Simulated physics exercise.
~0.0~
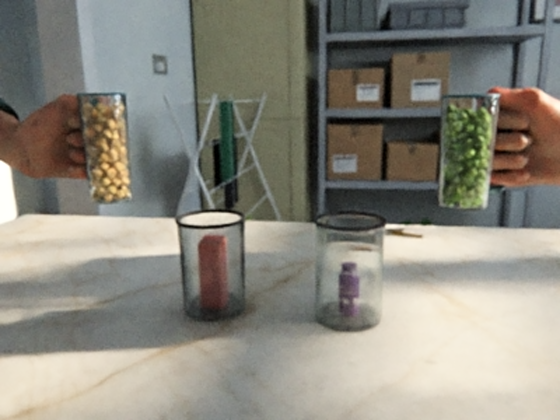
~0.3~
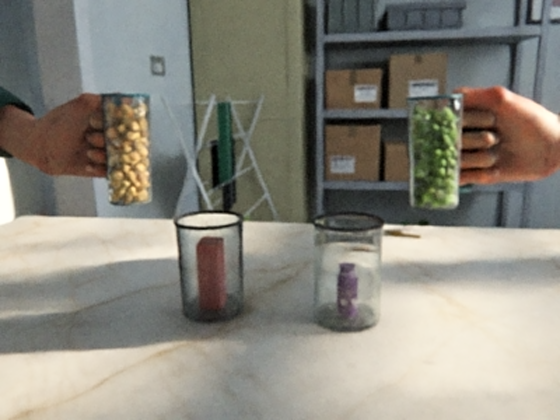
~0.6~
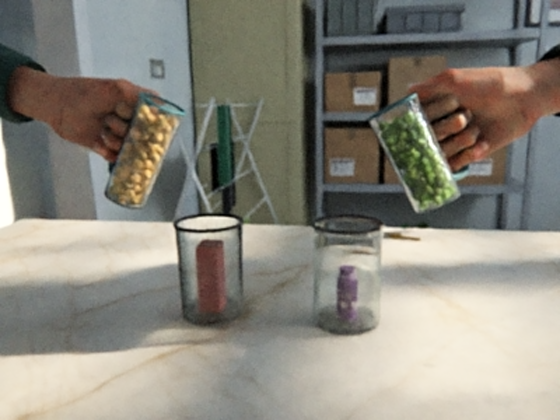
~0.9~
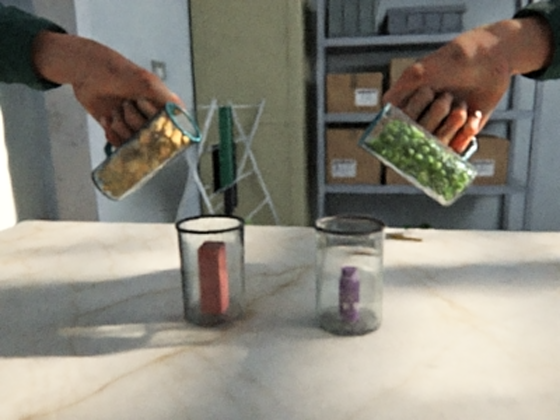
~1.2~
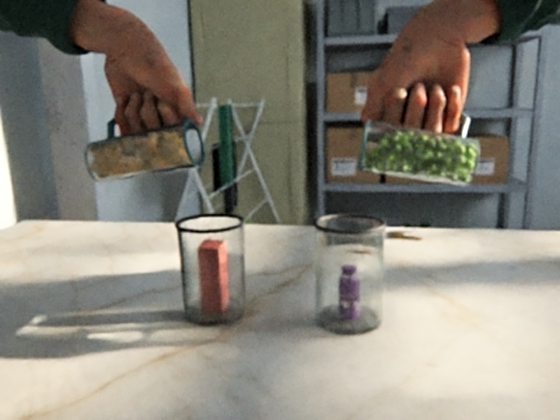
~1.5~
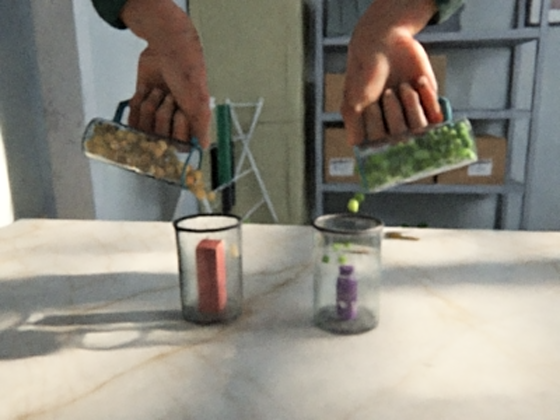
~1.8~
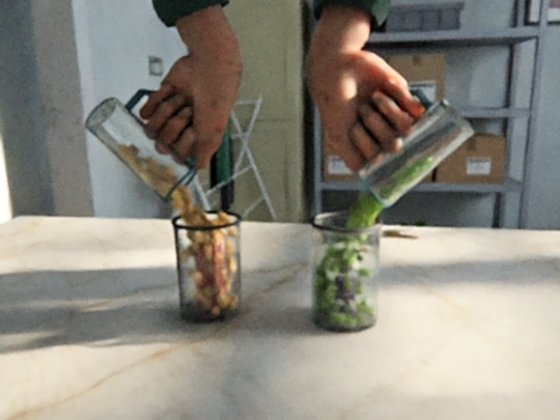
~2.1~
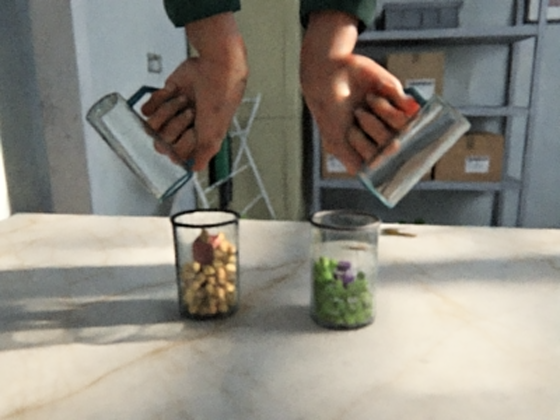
At first, two hands hold clear cups above a marble table, one with yellowish pieces on the left and one with green pieces on the right. Below them stand two clear containers, holding a reddish block and a small purple object. The hands move inward and tip the cups until they lie on their sides. A few pieces begin to drop, then both cups tilt further and the contents stream down around the objects. Finally, both cups are empty and still tipped, while the tops of the reddish block and purple object show above the fill.
